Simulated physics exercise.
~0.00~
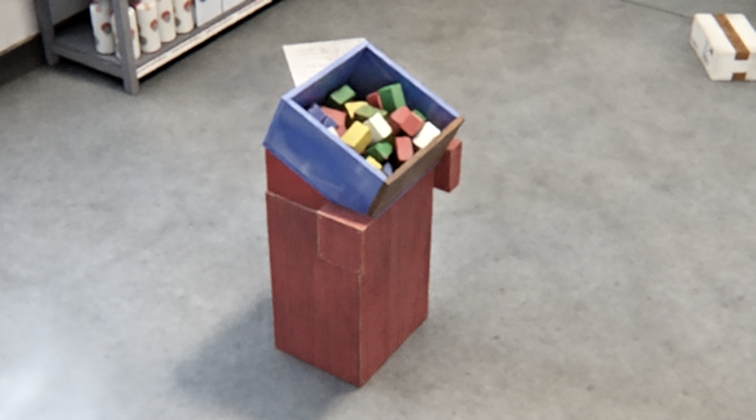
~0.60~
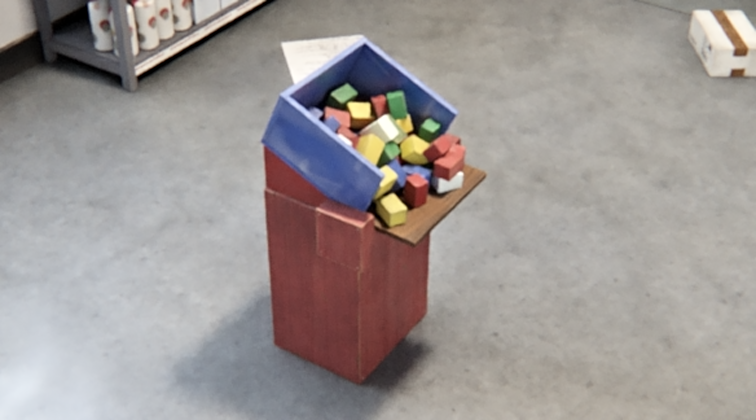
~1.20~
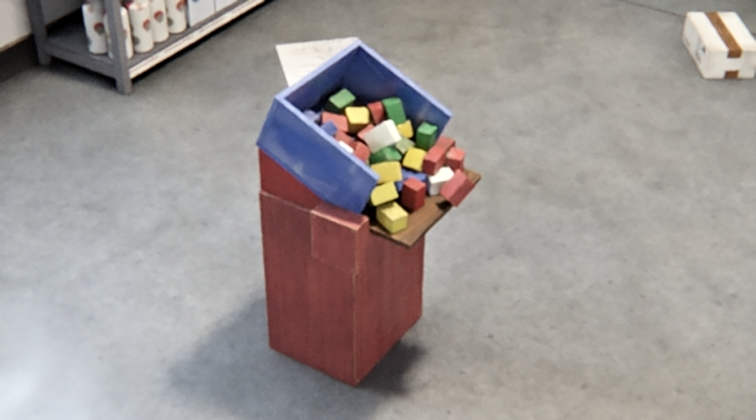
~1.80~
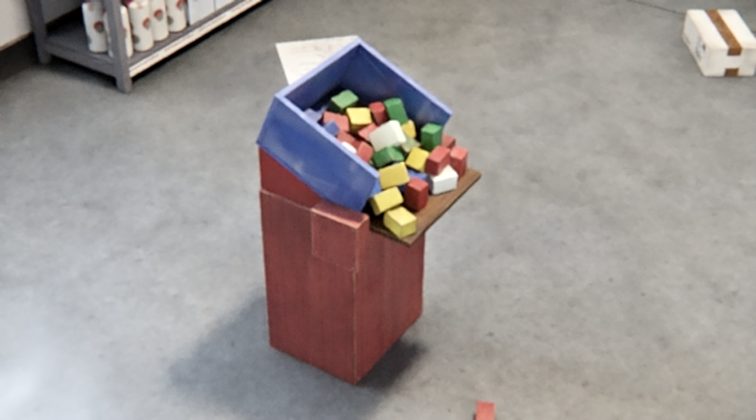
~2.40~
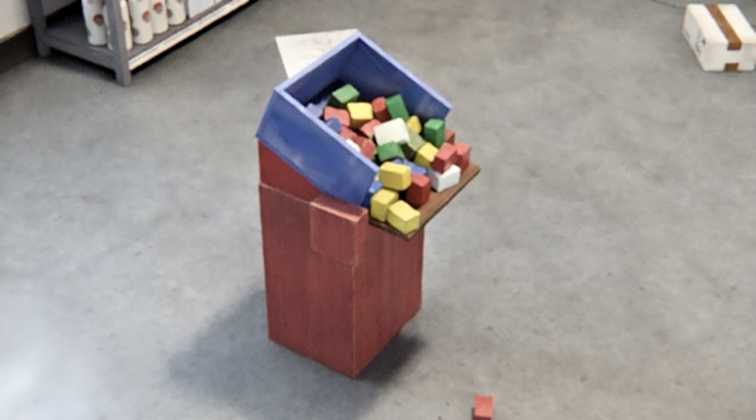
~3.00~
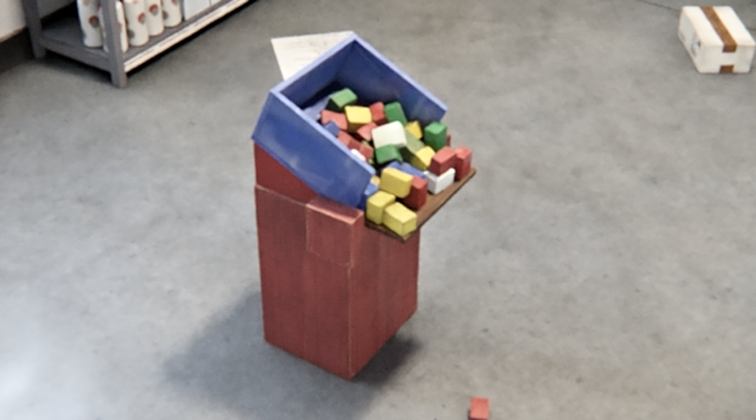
Toy bricks slide onto the blue hopper's lowered flap, and one red brick drops to the floor.
